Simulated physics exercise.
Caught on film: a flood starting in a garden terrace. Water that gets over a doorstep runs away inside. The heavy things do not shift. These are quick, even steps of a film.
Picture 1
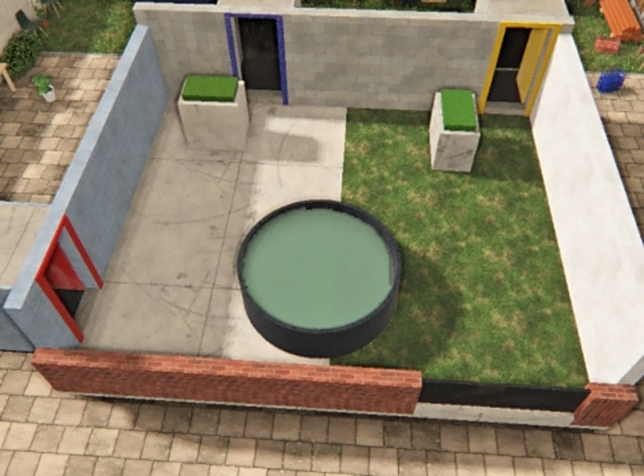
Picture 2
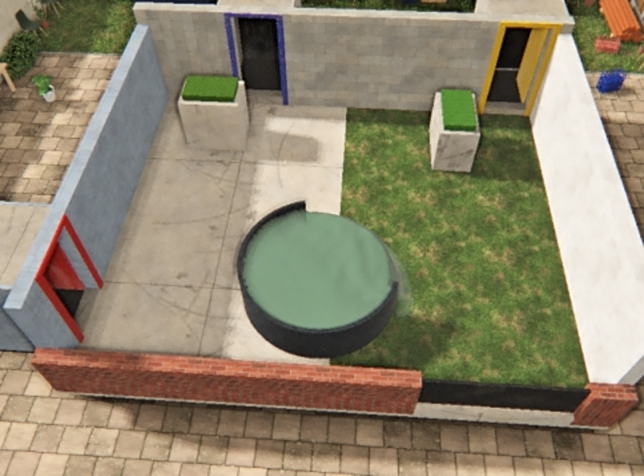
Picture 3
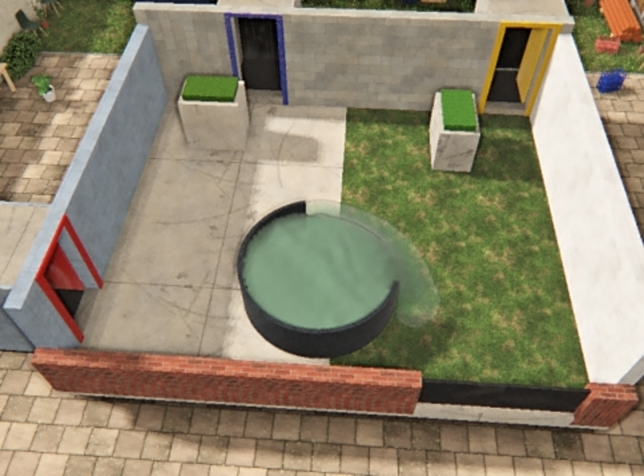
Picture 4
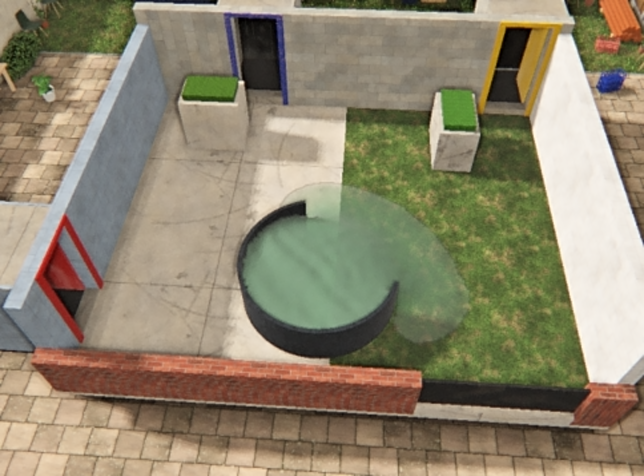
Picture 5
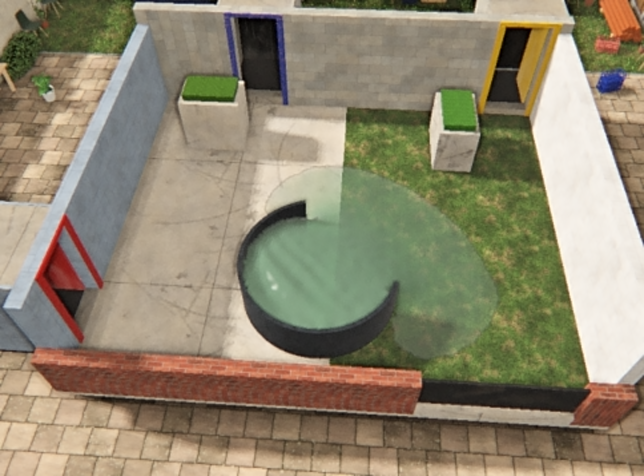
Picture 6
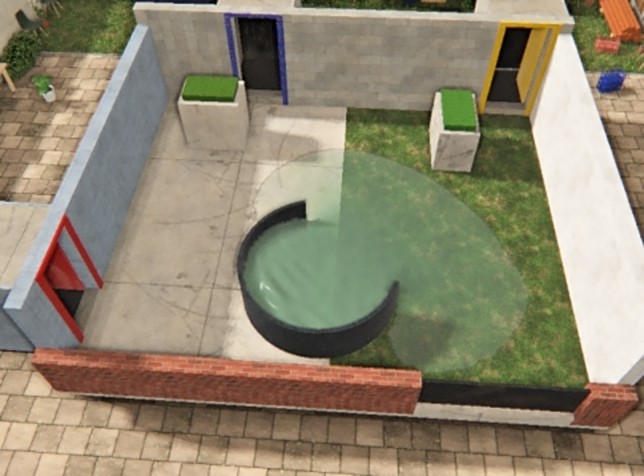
The video shows a round, dark-walled pool of green water in a walled garden terrace, whole at first; then a gap opens on its far right side and water pours out, spreading steadily across the grass and concrete.
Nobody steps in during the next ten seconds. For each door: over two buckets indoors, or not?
One by one: The blue door stays under that; the yellow door takes more than that; the red door stays under that.
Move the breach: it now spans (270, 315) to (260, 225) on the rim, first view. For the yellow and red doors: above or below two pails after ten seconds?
My reading: The yellow door stays under, the red door floods.
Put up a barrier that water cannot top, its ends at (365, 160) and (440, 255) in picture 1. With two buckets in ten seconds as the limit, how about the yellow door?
My reading: The yellow door stays under.
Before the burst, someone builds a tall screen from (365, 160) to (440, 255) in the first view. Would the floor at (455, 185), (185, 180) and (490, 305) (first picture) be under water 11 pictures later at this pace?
In turn: No water, clear, under water.
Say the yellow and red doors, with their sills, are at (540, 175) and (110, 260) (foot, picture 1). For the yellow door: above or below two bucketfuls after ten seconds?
The yellow door lets more in.
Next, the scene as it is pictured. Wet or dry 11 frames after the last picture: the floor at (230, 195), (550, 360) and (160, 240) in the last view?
As listed: Not flooded, wet, not flooded.
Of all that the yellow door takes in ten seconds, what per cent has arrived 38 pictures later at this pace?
Some 95 per cent.
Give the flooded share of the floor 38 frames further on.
About 80 per cent.
A moment on, water covers 45 % of the floor; the blue door not reached, the yellow door not reached, the red door not reached.
Next, water covers 50 % of the floor; the blue door wet at the sill, nothing in, the yellow door not reached, the red door not reached.
Then, water covers 60 % of the floor; the blue door wet at the sill, nothing in, the yellow door over two buckets in, the red door not reached.
Later, water covers 80 % of the floor; the blue door wet at the sill, nothing in, the yellow door far over two buckets in, the red door not reached.
In the end, water covers 100 % of the floor; the blue door wet at the sill, nothing in, the yellow door far over two buckets in, the red door wet at the sill, nothing in.
